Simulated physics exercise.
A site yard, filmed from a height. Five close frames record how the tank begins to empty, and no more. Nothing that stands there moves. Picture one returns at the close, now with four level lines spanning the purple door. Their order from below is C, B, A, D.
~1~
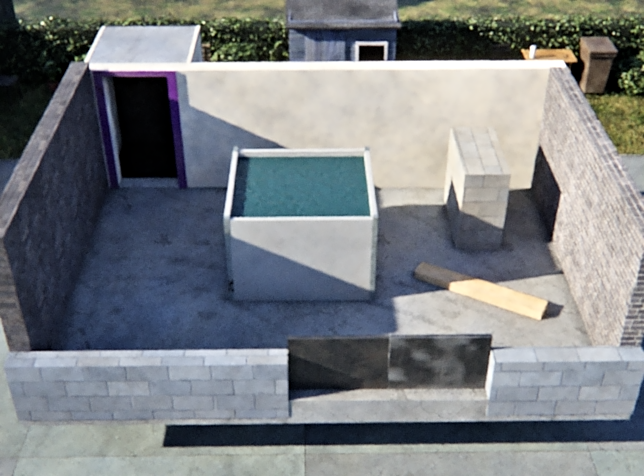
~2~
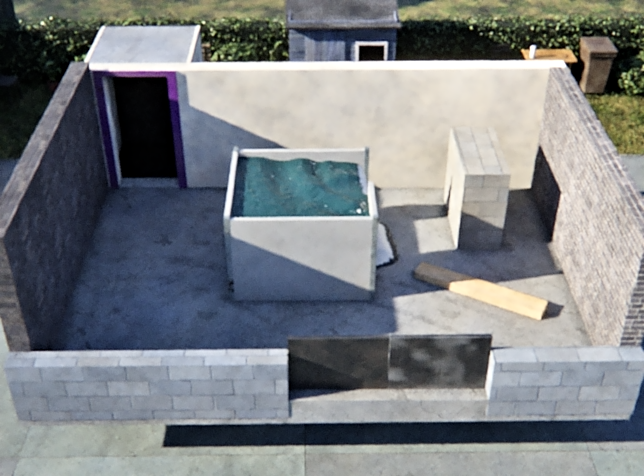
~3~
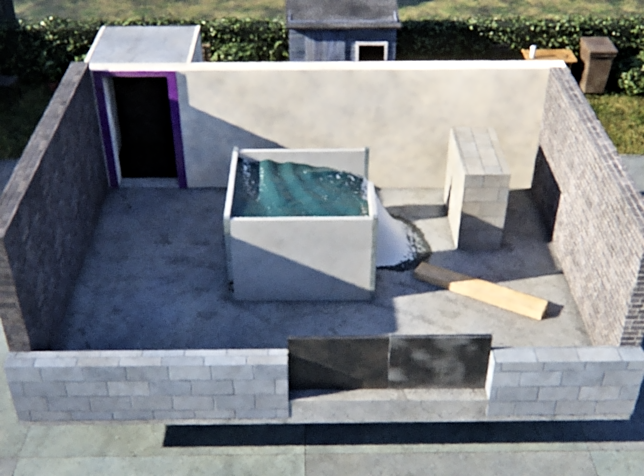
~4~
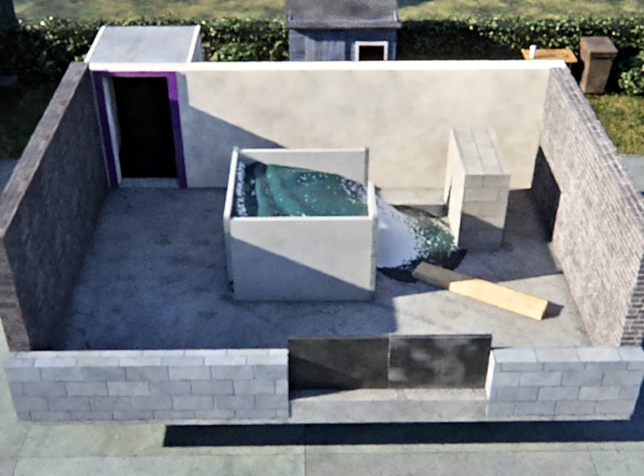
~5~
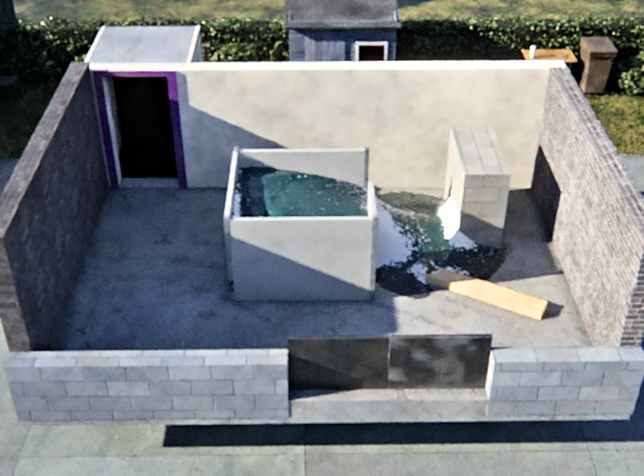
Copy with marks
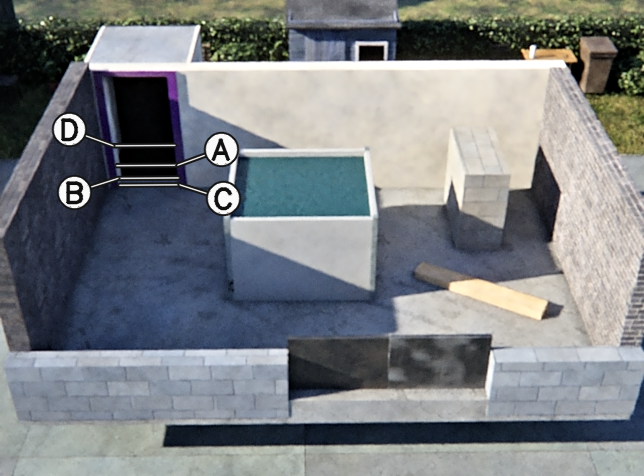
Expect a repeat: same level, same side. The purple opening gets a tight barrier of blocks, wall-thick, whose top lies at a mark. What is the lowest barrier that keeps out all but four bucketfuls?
It is B.
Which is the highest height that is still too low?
That would be C.
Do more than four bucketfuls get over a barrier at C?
Yes, it does.
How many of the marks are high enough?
Three of them.
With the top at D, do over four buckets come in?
No, not at all.
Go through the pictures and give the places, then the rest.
The first picture shows water in the tank at rest, its middle at (301, 188); foot of the purple doorway at (149, 187); shut gate at (389, 345).
The second picture shows front seen at (391, 253), 1 % of the ground wet.
The third picture shows front seen at (426, 249), 4 % of the ground wet.
The fourth picture shows front seen at (461, 249), 7 % of the ground wet.
The fifth picture shows front seen at (498, 256), 12 % of the ground wet.
On the marked copy, A at (146, 165); B at (148, 178); C at (149, 185); D at (144, 145); from the bottom up C, B, A, D.
For height A, nothing gets over.
For height B, a splash gets over, under a bucket.
For height C, some 20 bucketfuls get in.
For height D, nothing gets over.
